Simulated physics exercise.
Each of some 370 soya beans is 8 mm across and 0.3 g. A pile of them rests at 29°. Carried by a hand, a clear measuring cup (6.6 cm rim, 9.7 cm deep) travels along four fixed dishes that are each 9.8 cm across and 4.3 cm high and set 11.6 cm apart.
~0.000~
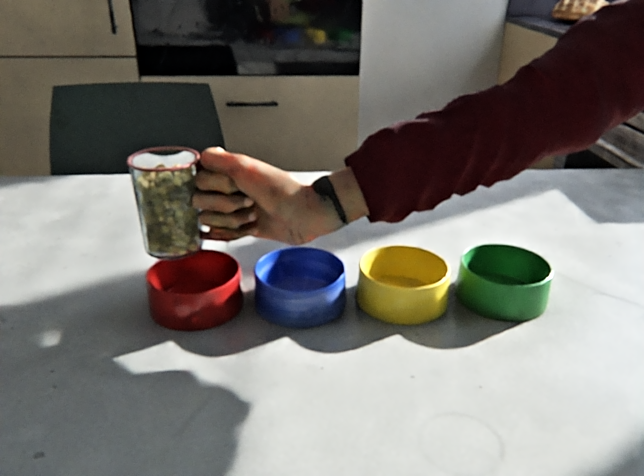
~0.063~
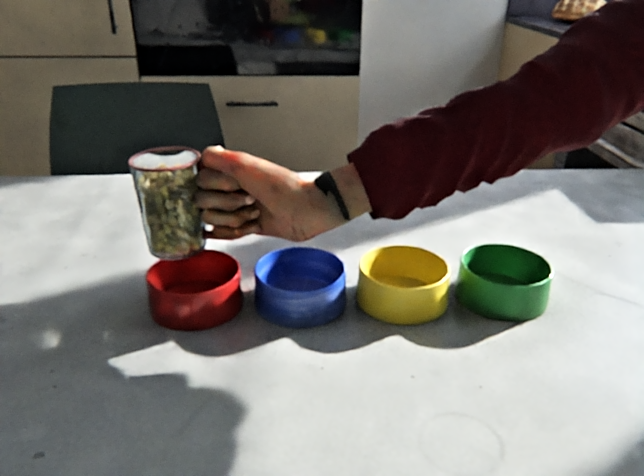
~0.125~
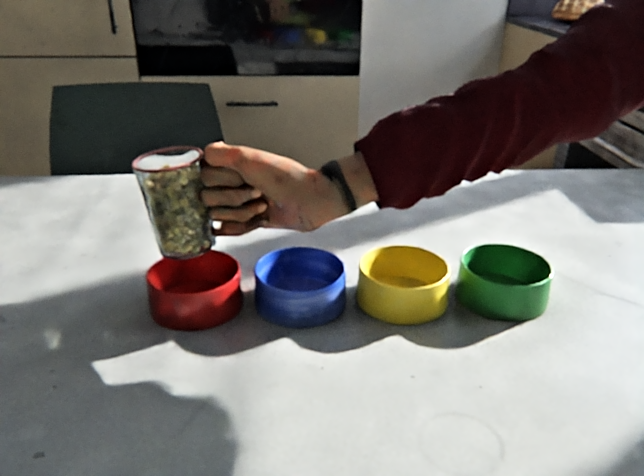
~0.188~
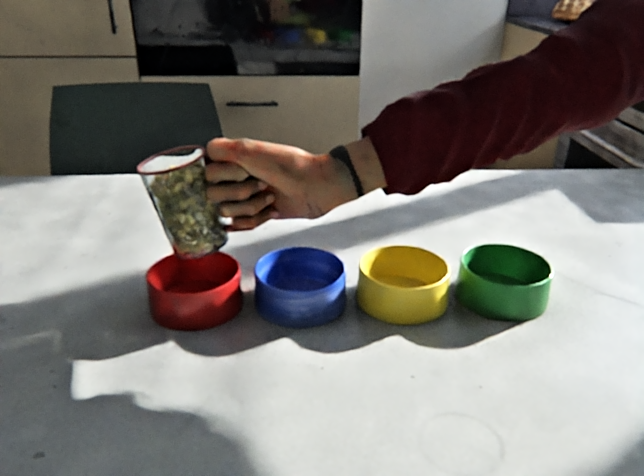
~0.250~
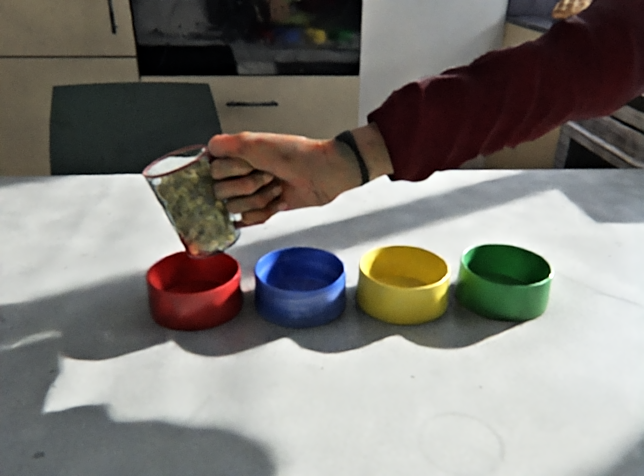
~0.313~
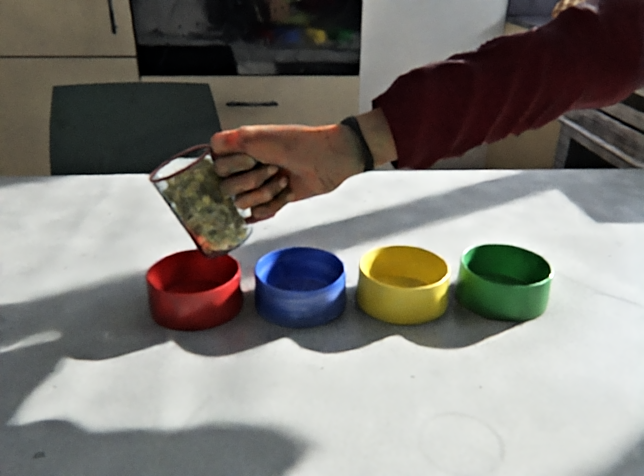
A hand held a clear cup of small pale pieces above the red dish, leftmost of four coloured dishes, then gradually tilted it leftward while moving it slightly to the right.
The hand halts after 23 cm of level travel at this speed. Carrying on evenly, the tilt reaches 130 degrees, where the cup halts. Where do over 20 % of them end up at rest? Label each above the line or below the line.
Red: Below the line; blue: Above the line; green: Below the line; yellow: Below the line; counter: Below the line.
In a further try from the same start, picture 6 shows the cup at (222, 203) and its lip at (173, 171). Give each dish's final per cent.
It'd finish with red at 0, blue at 60, green at 0 and yellow at 0.
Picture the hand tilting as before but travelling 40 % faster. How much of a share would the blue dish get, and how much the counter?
Result - blue dish: 50; counter: 50.
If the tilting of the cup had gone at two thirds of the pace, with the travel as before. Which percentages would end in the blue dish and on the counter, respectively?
The blue dish 60, the counter 40.
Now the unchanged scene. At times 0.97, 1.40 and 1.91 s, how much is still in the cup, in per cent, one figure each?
In turn: 95 %, 25 %, 0 %.
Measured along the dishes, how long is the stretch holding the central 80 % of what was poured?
Roughly 7 cm of the row.
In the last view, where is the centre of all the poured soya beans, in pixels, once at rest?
(300, 284).
After 0.97 s, tilt 90 degrees; cup holds 95 %, red 5 %.
After 1.40 s, tilt 130 degrees; cup holds 25 %, red 5 %, blue 65 %.
After 1.91 s, tilt 130 degrees; cup holds 0 %, red 5 %, blue 90 %.
In the end, at 2.2 s, red 5 %, blue 90 %, green 0 %, yellow 0 %, counter 5 %.
